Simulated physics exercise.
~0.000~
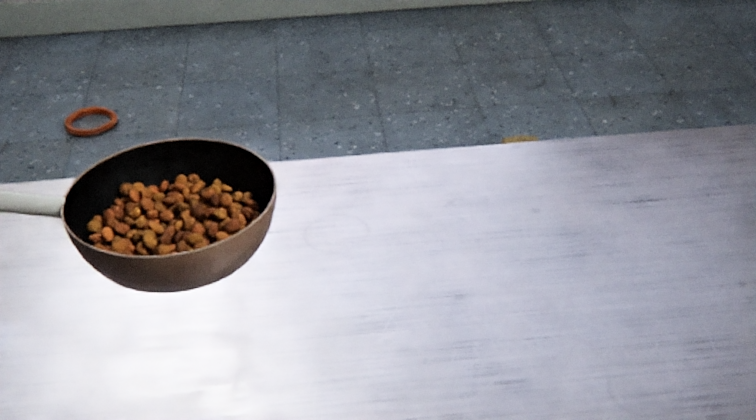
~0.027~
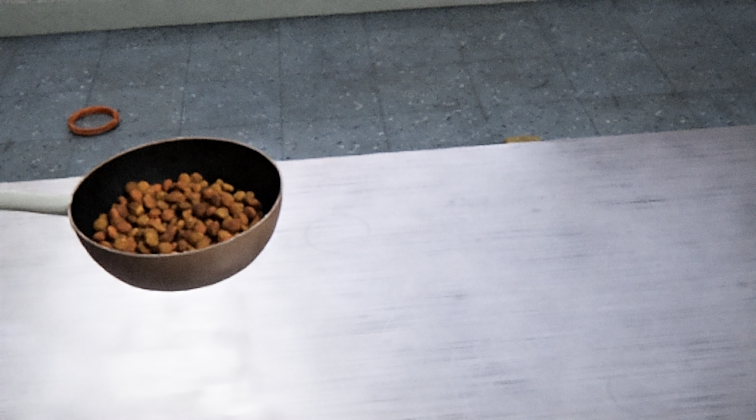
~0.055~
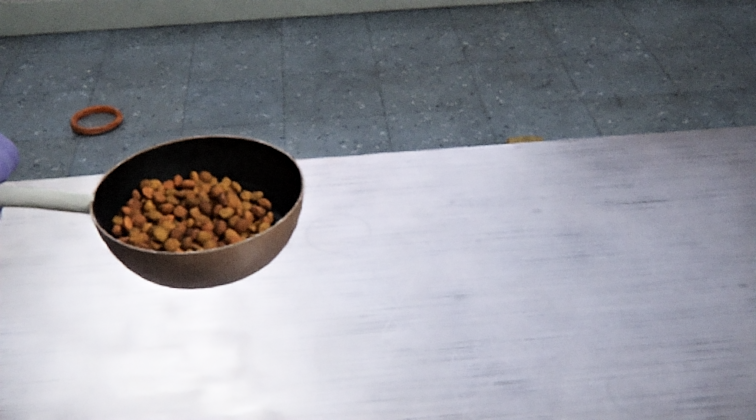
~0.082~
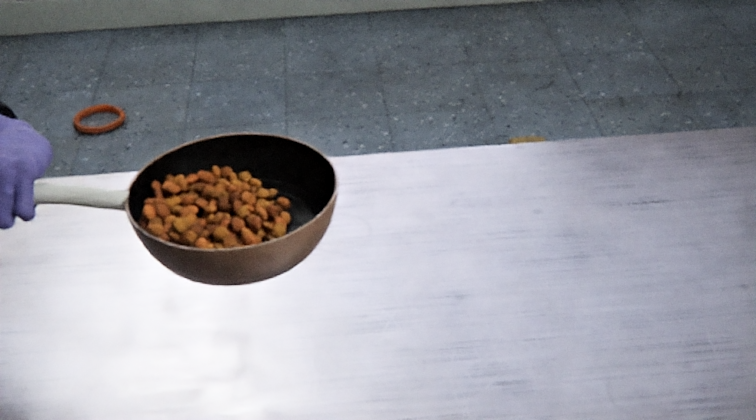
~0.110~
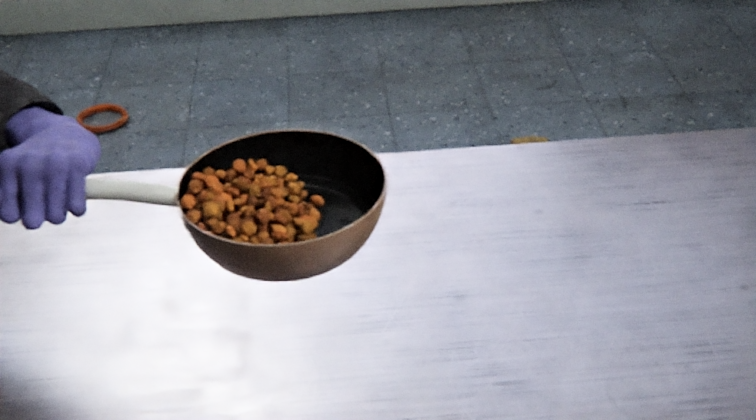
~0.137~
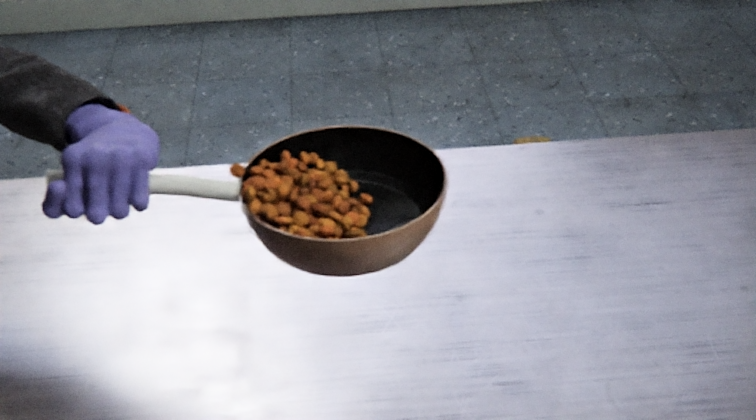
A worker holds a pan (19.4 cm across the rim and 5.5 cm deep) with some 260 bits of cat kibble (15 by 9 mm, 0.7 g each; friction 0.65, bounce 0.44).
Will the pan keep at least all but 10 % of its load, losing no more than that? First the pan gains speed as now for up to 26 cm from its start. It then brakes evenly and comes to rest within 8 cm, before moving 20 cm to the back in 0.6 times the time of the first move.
No, it loses more than 10 %.
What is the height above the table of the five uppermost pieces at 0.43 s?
About 44 cm above the table.
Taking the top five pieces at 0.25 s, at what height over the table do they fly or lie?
Roughly 24 centimetres.
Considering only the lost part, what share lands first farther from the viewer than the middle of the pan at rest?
About 70 per cent.
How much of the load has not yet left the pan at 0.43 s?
Around 60 in a hundred remain.
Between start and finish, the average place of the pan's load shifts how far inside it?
I'd estimate close to 4.5 cm.
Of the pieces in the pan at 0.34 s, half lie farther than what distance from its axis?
Distance: Near 5.5 cm.
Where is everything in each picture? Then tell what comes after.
Pan at (182, 261); tilt 0 degrees; moved 0.0 cm; leading edge at (276, 184); top of the load at (200, 187), in the first picture.
Pan at (189, 260); tilt 0 degrees; moved 0.6 cm; leading edge at (283, 183); top of the load at (203, 186), in the second picture.
Pan at (209, 258); tilt 0 degrees; moved 2.6 cm; leading edge at (304, 181); top of the load at (227, 184), in the third picture.
Pan at (242, 255); tilt 0 degrees; moved 5.7 cm; leading edge at (337, 178); top of the load at (206, 178), in the fourth picture.
Pan at (289, 252); tilt 0 degrees; moved 10.2 cm; leading edge at (386, 175); top of the load at (280, 172), in the fifth picture.
Pan at (347, 247); tilt 0 degrees; moved 15.9 cm; leading edge at (446, 171); top of the load at (320, 166). Its speed is now 2.34 m/s, in the sixth picture.
After 0.25 s, tilt 0 degrees; pan 100 %; middle of all pieces near (580, 179).
Then, at 0.34 s, tilt 0 degrees; pan 65 %, in the air 35 %; middle of all pieces near (562, 89).
Then, at 0.43 s, tilt 0 degrees; pan 60 %, in the air 40 %; middle of all pieces near (542, 48).
After 0.51 s, tilt 0 degrees; pan 50 %, in the air 50 %; middle of all pieces near (544, 58).
In the end, at 1.3 s, pan 50 %, fallen behind where it stops 20 %, fallen right of where it stops 25 %.
